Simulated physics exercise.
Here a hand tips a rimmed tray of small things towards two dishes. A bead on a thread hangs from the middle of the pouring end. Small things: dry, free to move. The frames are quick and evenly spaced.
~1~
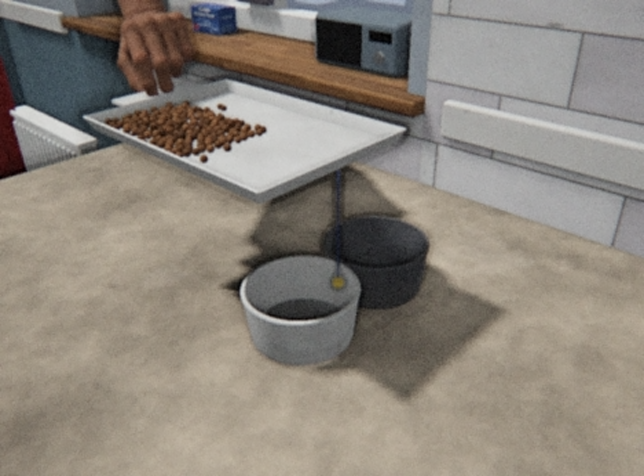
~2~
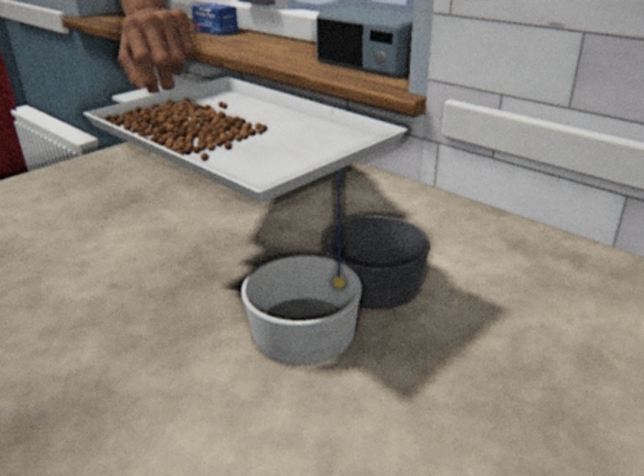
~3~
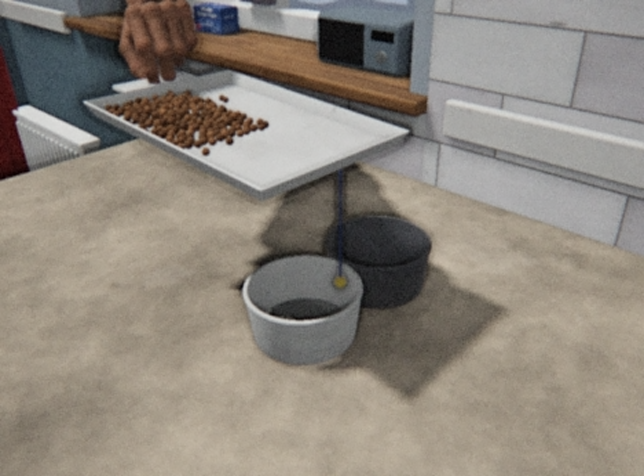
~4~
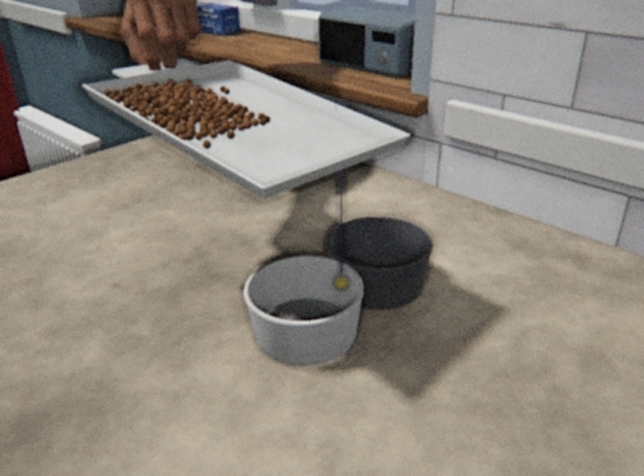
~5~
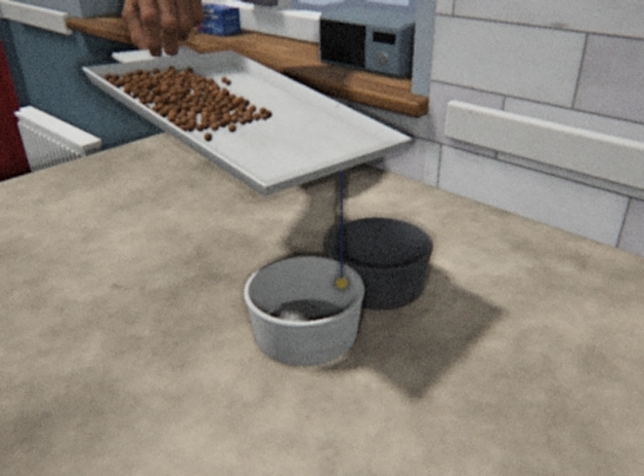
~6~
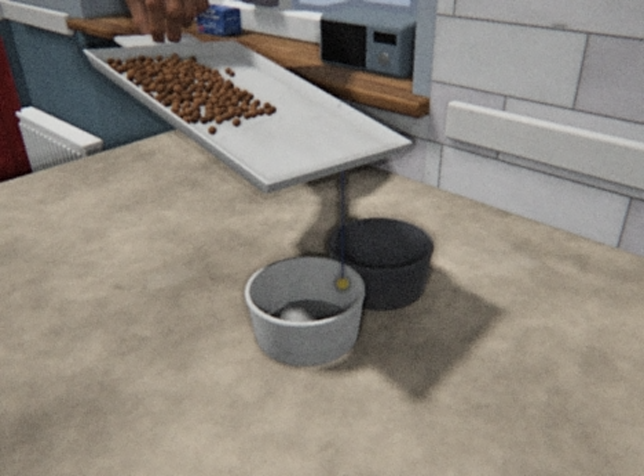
A white rimmed tray of small brown balls is held above a mottled beige counter, seen from slightly above, with white wall tiles and a wooden shelf behind. A light grey dish stands in front of a darker one to its right, beneath a yellowish bead on a thread. The hand at upper left slowly raises the tray's far end, tilting it slightly, while the view barely shifts.
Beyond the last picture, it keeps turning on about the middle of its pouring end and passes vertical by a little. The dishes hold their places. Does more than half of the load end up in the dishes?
No.
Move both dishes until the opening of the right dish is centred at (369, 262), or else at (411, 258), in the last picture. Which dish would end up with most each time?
The first time it's the right member, the second time the right member.
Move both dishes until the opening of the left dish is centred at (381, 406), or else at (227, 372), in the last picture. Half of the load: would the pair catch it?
Short of half, then short of half.
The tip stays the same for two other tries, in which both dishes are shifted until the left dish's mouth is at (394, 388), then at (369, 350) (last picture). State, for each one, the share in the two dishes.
Around 10 and then 60 per cent.
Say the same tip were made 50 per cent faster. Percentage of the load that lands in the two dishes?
Expected result: Around 10 per cent.
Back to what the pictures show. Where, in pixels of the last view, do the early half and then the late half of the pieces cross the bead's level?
First half (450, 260); second half (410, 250).
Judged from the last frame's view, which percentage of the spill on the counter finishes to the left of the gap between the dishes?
Left share: Close to 0 %.
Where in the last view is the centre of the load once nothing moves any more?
Near (451, 311), more or less.
Just after the last frame, tray tipped steeply; roughly a third on the tray; just a few in the right dish; roughly half outside both; about a tenth in the air.
A moment on, tray tipped right over; just a few in the left dish; roughly a quarter in the right dish; the larger part outside both; just a few in the air.
Further on, tray tipped past a quarter turn; just a few in the left dish; roughly a quarter in the right dish; the larger part outside both.
When it is over, tray tipped past a quarter turn; just a few in the left dish; roughly a quarter in the right dish; the larger part outside both.
